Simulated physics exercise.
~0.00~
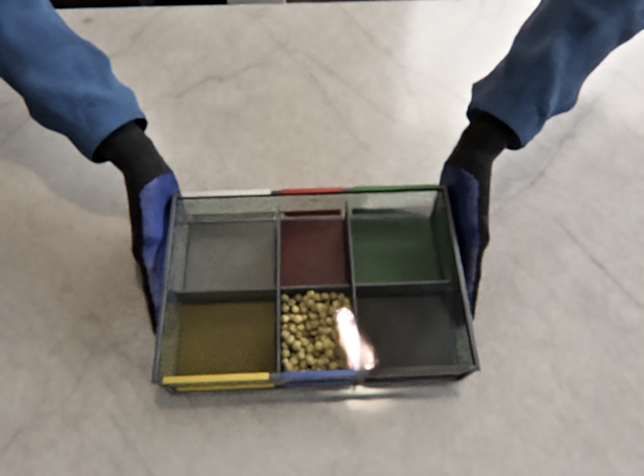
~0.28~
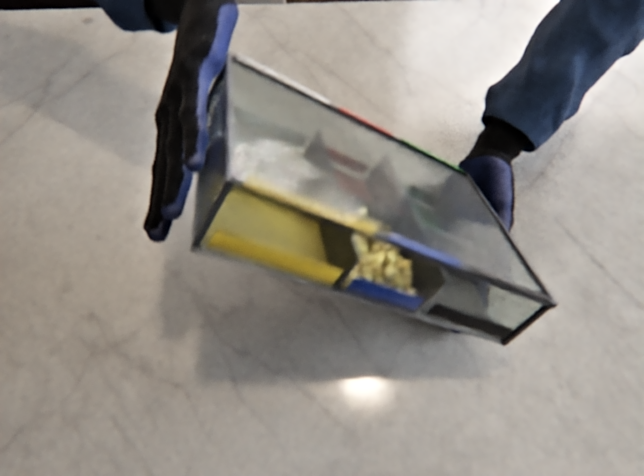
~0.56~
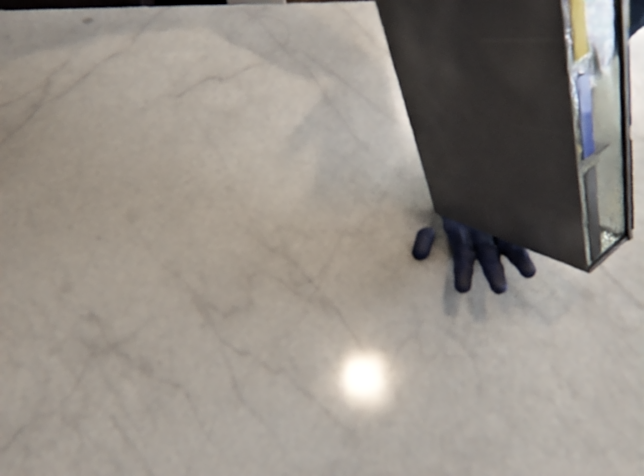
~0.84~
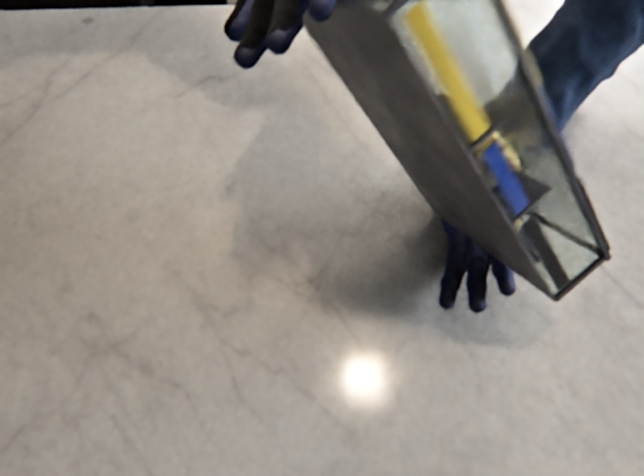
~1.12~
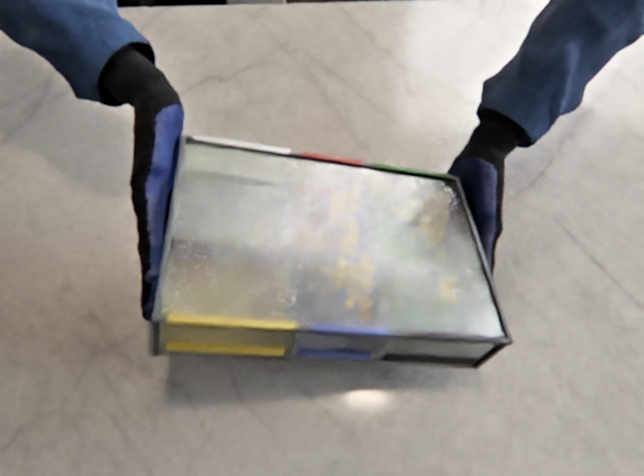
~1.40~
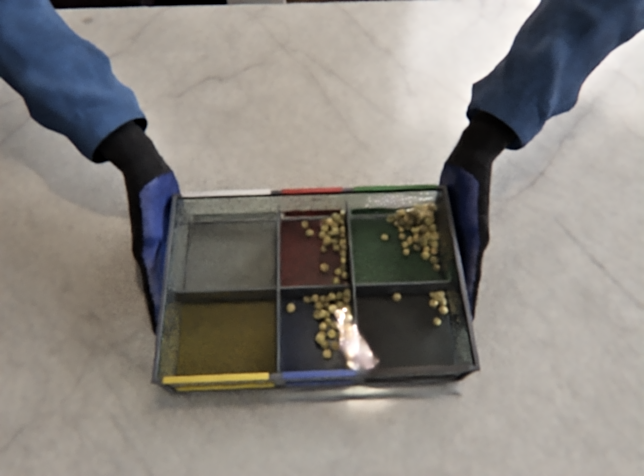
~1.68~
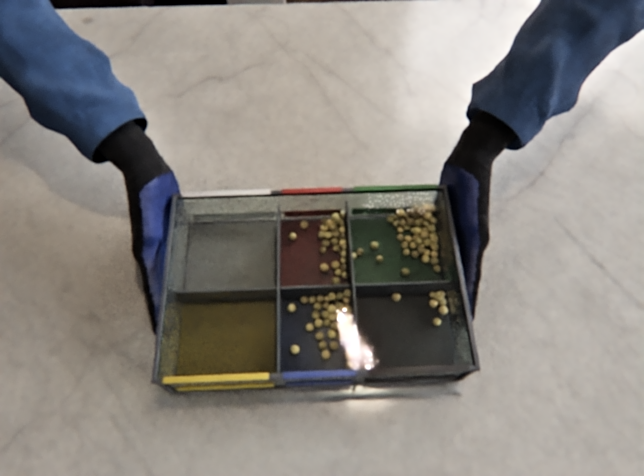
Gloved hands tipping a lidded, divided box onto its corner and back flat, scattering beans from blue into red, green and black.
